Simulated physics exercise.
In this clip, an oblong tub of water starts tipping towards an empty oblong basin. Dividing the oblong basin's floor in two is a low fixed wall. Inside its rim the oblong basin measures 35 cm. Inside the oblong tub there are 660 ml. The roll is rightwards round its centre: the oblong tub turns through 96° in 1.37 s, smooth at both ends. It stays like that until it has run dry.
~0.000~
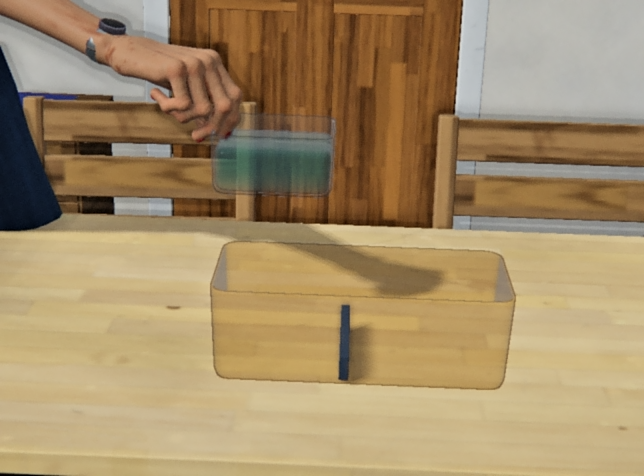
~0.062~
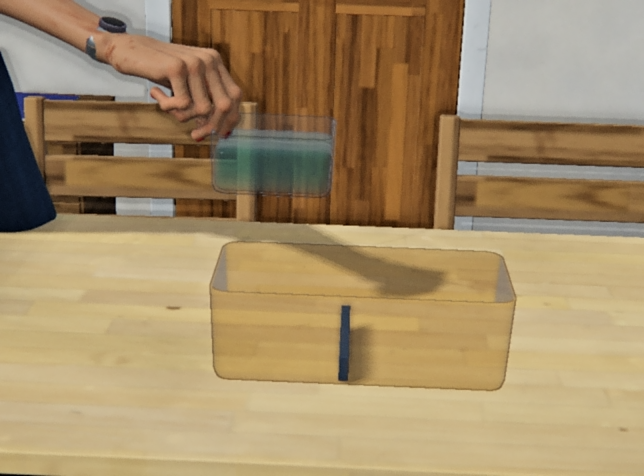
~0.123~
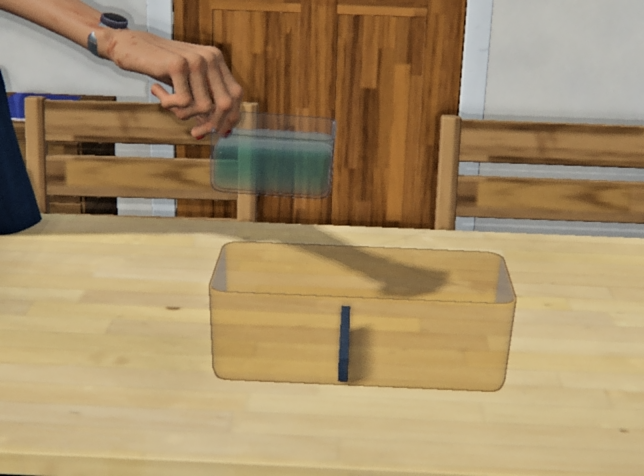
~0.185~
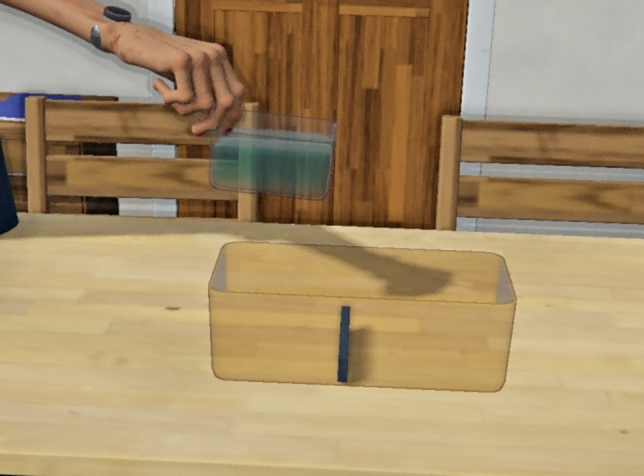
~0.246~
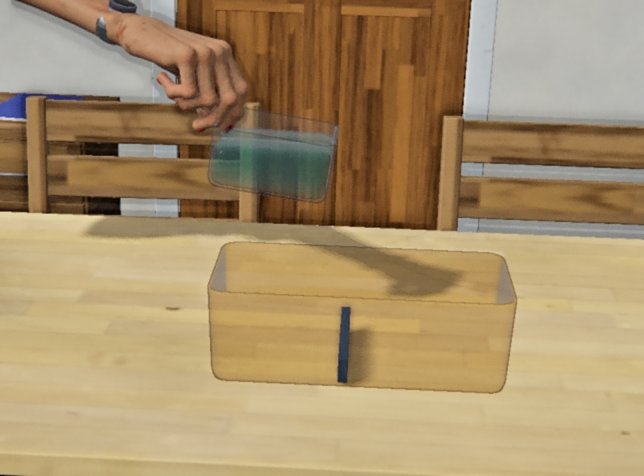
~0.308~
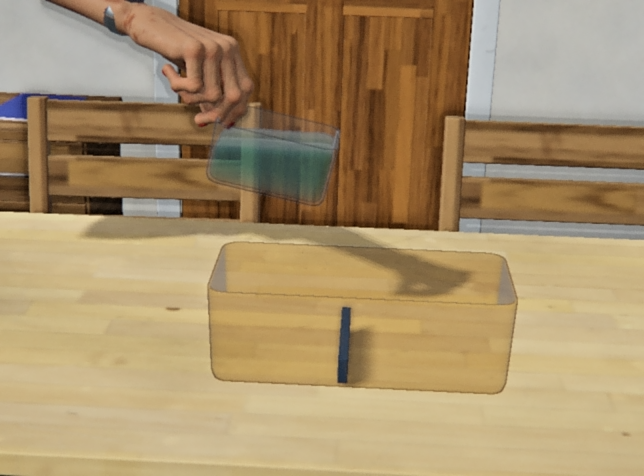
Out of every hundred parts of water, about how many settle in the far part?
About 80 out of 100.
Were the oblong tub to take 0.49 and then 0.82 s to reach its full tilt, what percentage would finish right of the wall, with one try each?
Try 1: Approx. 75 %; try 2: Approx. 75 %.
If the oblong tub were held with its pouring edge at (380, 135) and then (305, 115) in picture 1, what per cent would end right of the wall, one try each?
In order, 95 and 65 per cent.
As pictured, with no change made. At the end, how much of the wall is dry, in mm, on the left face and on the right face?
Noted: Left near 28 mm, right near 14 mm.
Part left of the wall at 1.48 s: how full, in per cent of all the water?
Some 16 per cent.
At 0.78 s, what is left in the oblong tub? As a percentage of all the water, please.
I'd estimate some 58 % remains.
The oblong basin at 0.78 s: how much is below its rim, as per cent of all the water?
12 %, roughly.
By 0.78 s the tilt is 58° and 58 per cent is still to pour, 1 is left of the wall and 12 right of it.
By 1.12 s the tilt is 88° and 15 per cent is still to pour, 6 is left of the wall and 70 right of it.
By 1.48 s the tilt is 96° and 3 per cent is still to pour, 15 is left of the wall and 79 right of it.
By 1.87 s the tilt is 96° and 0 per cent is still to pour, 19 is left of the wall and 79 right of it.
At rest 20 per cent lies left of the wall, 80 right of it and 1 outside.
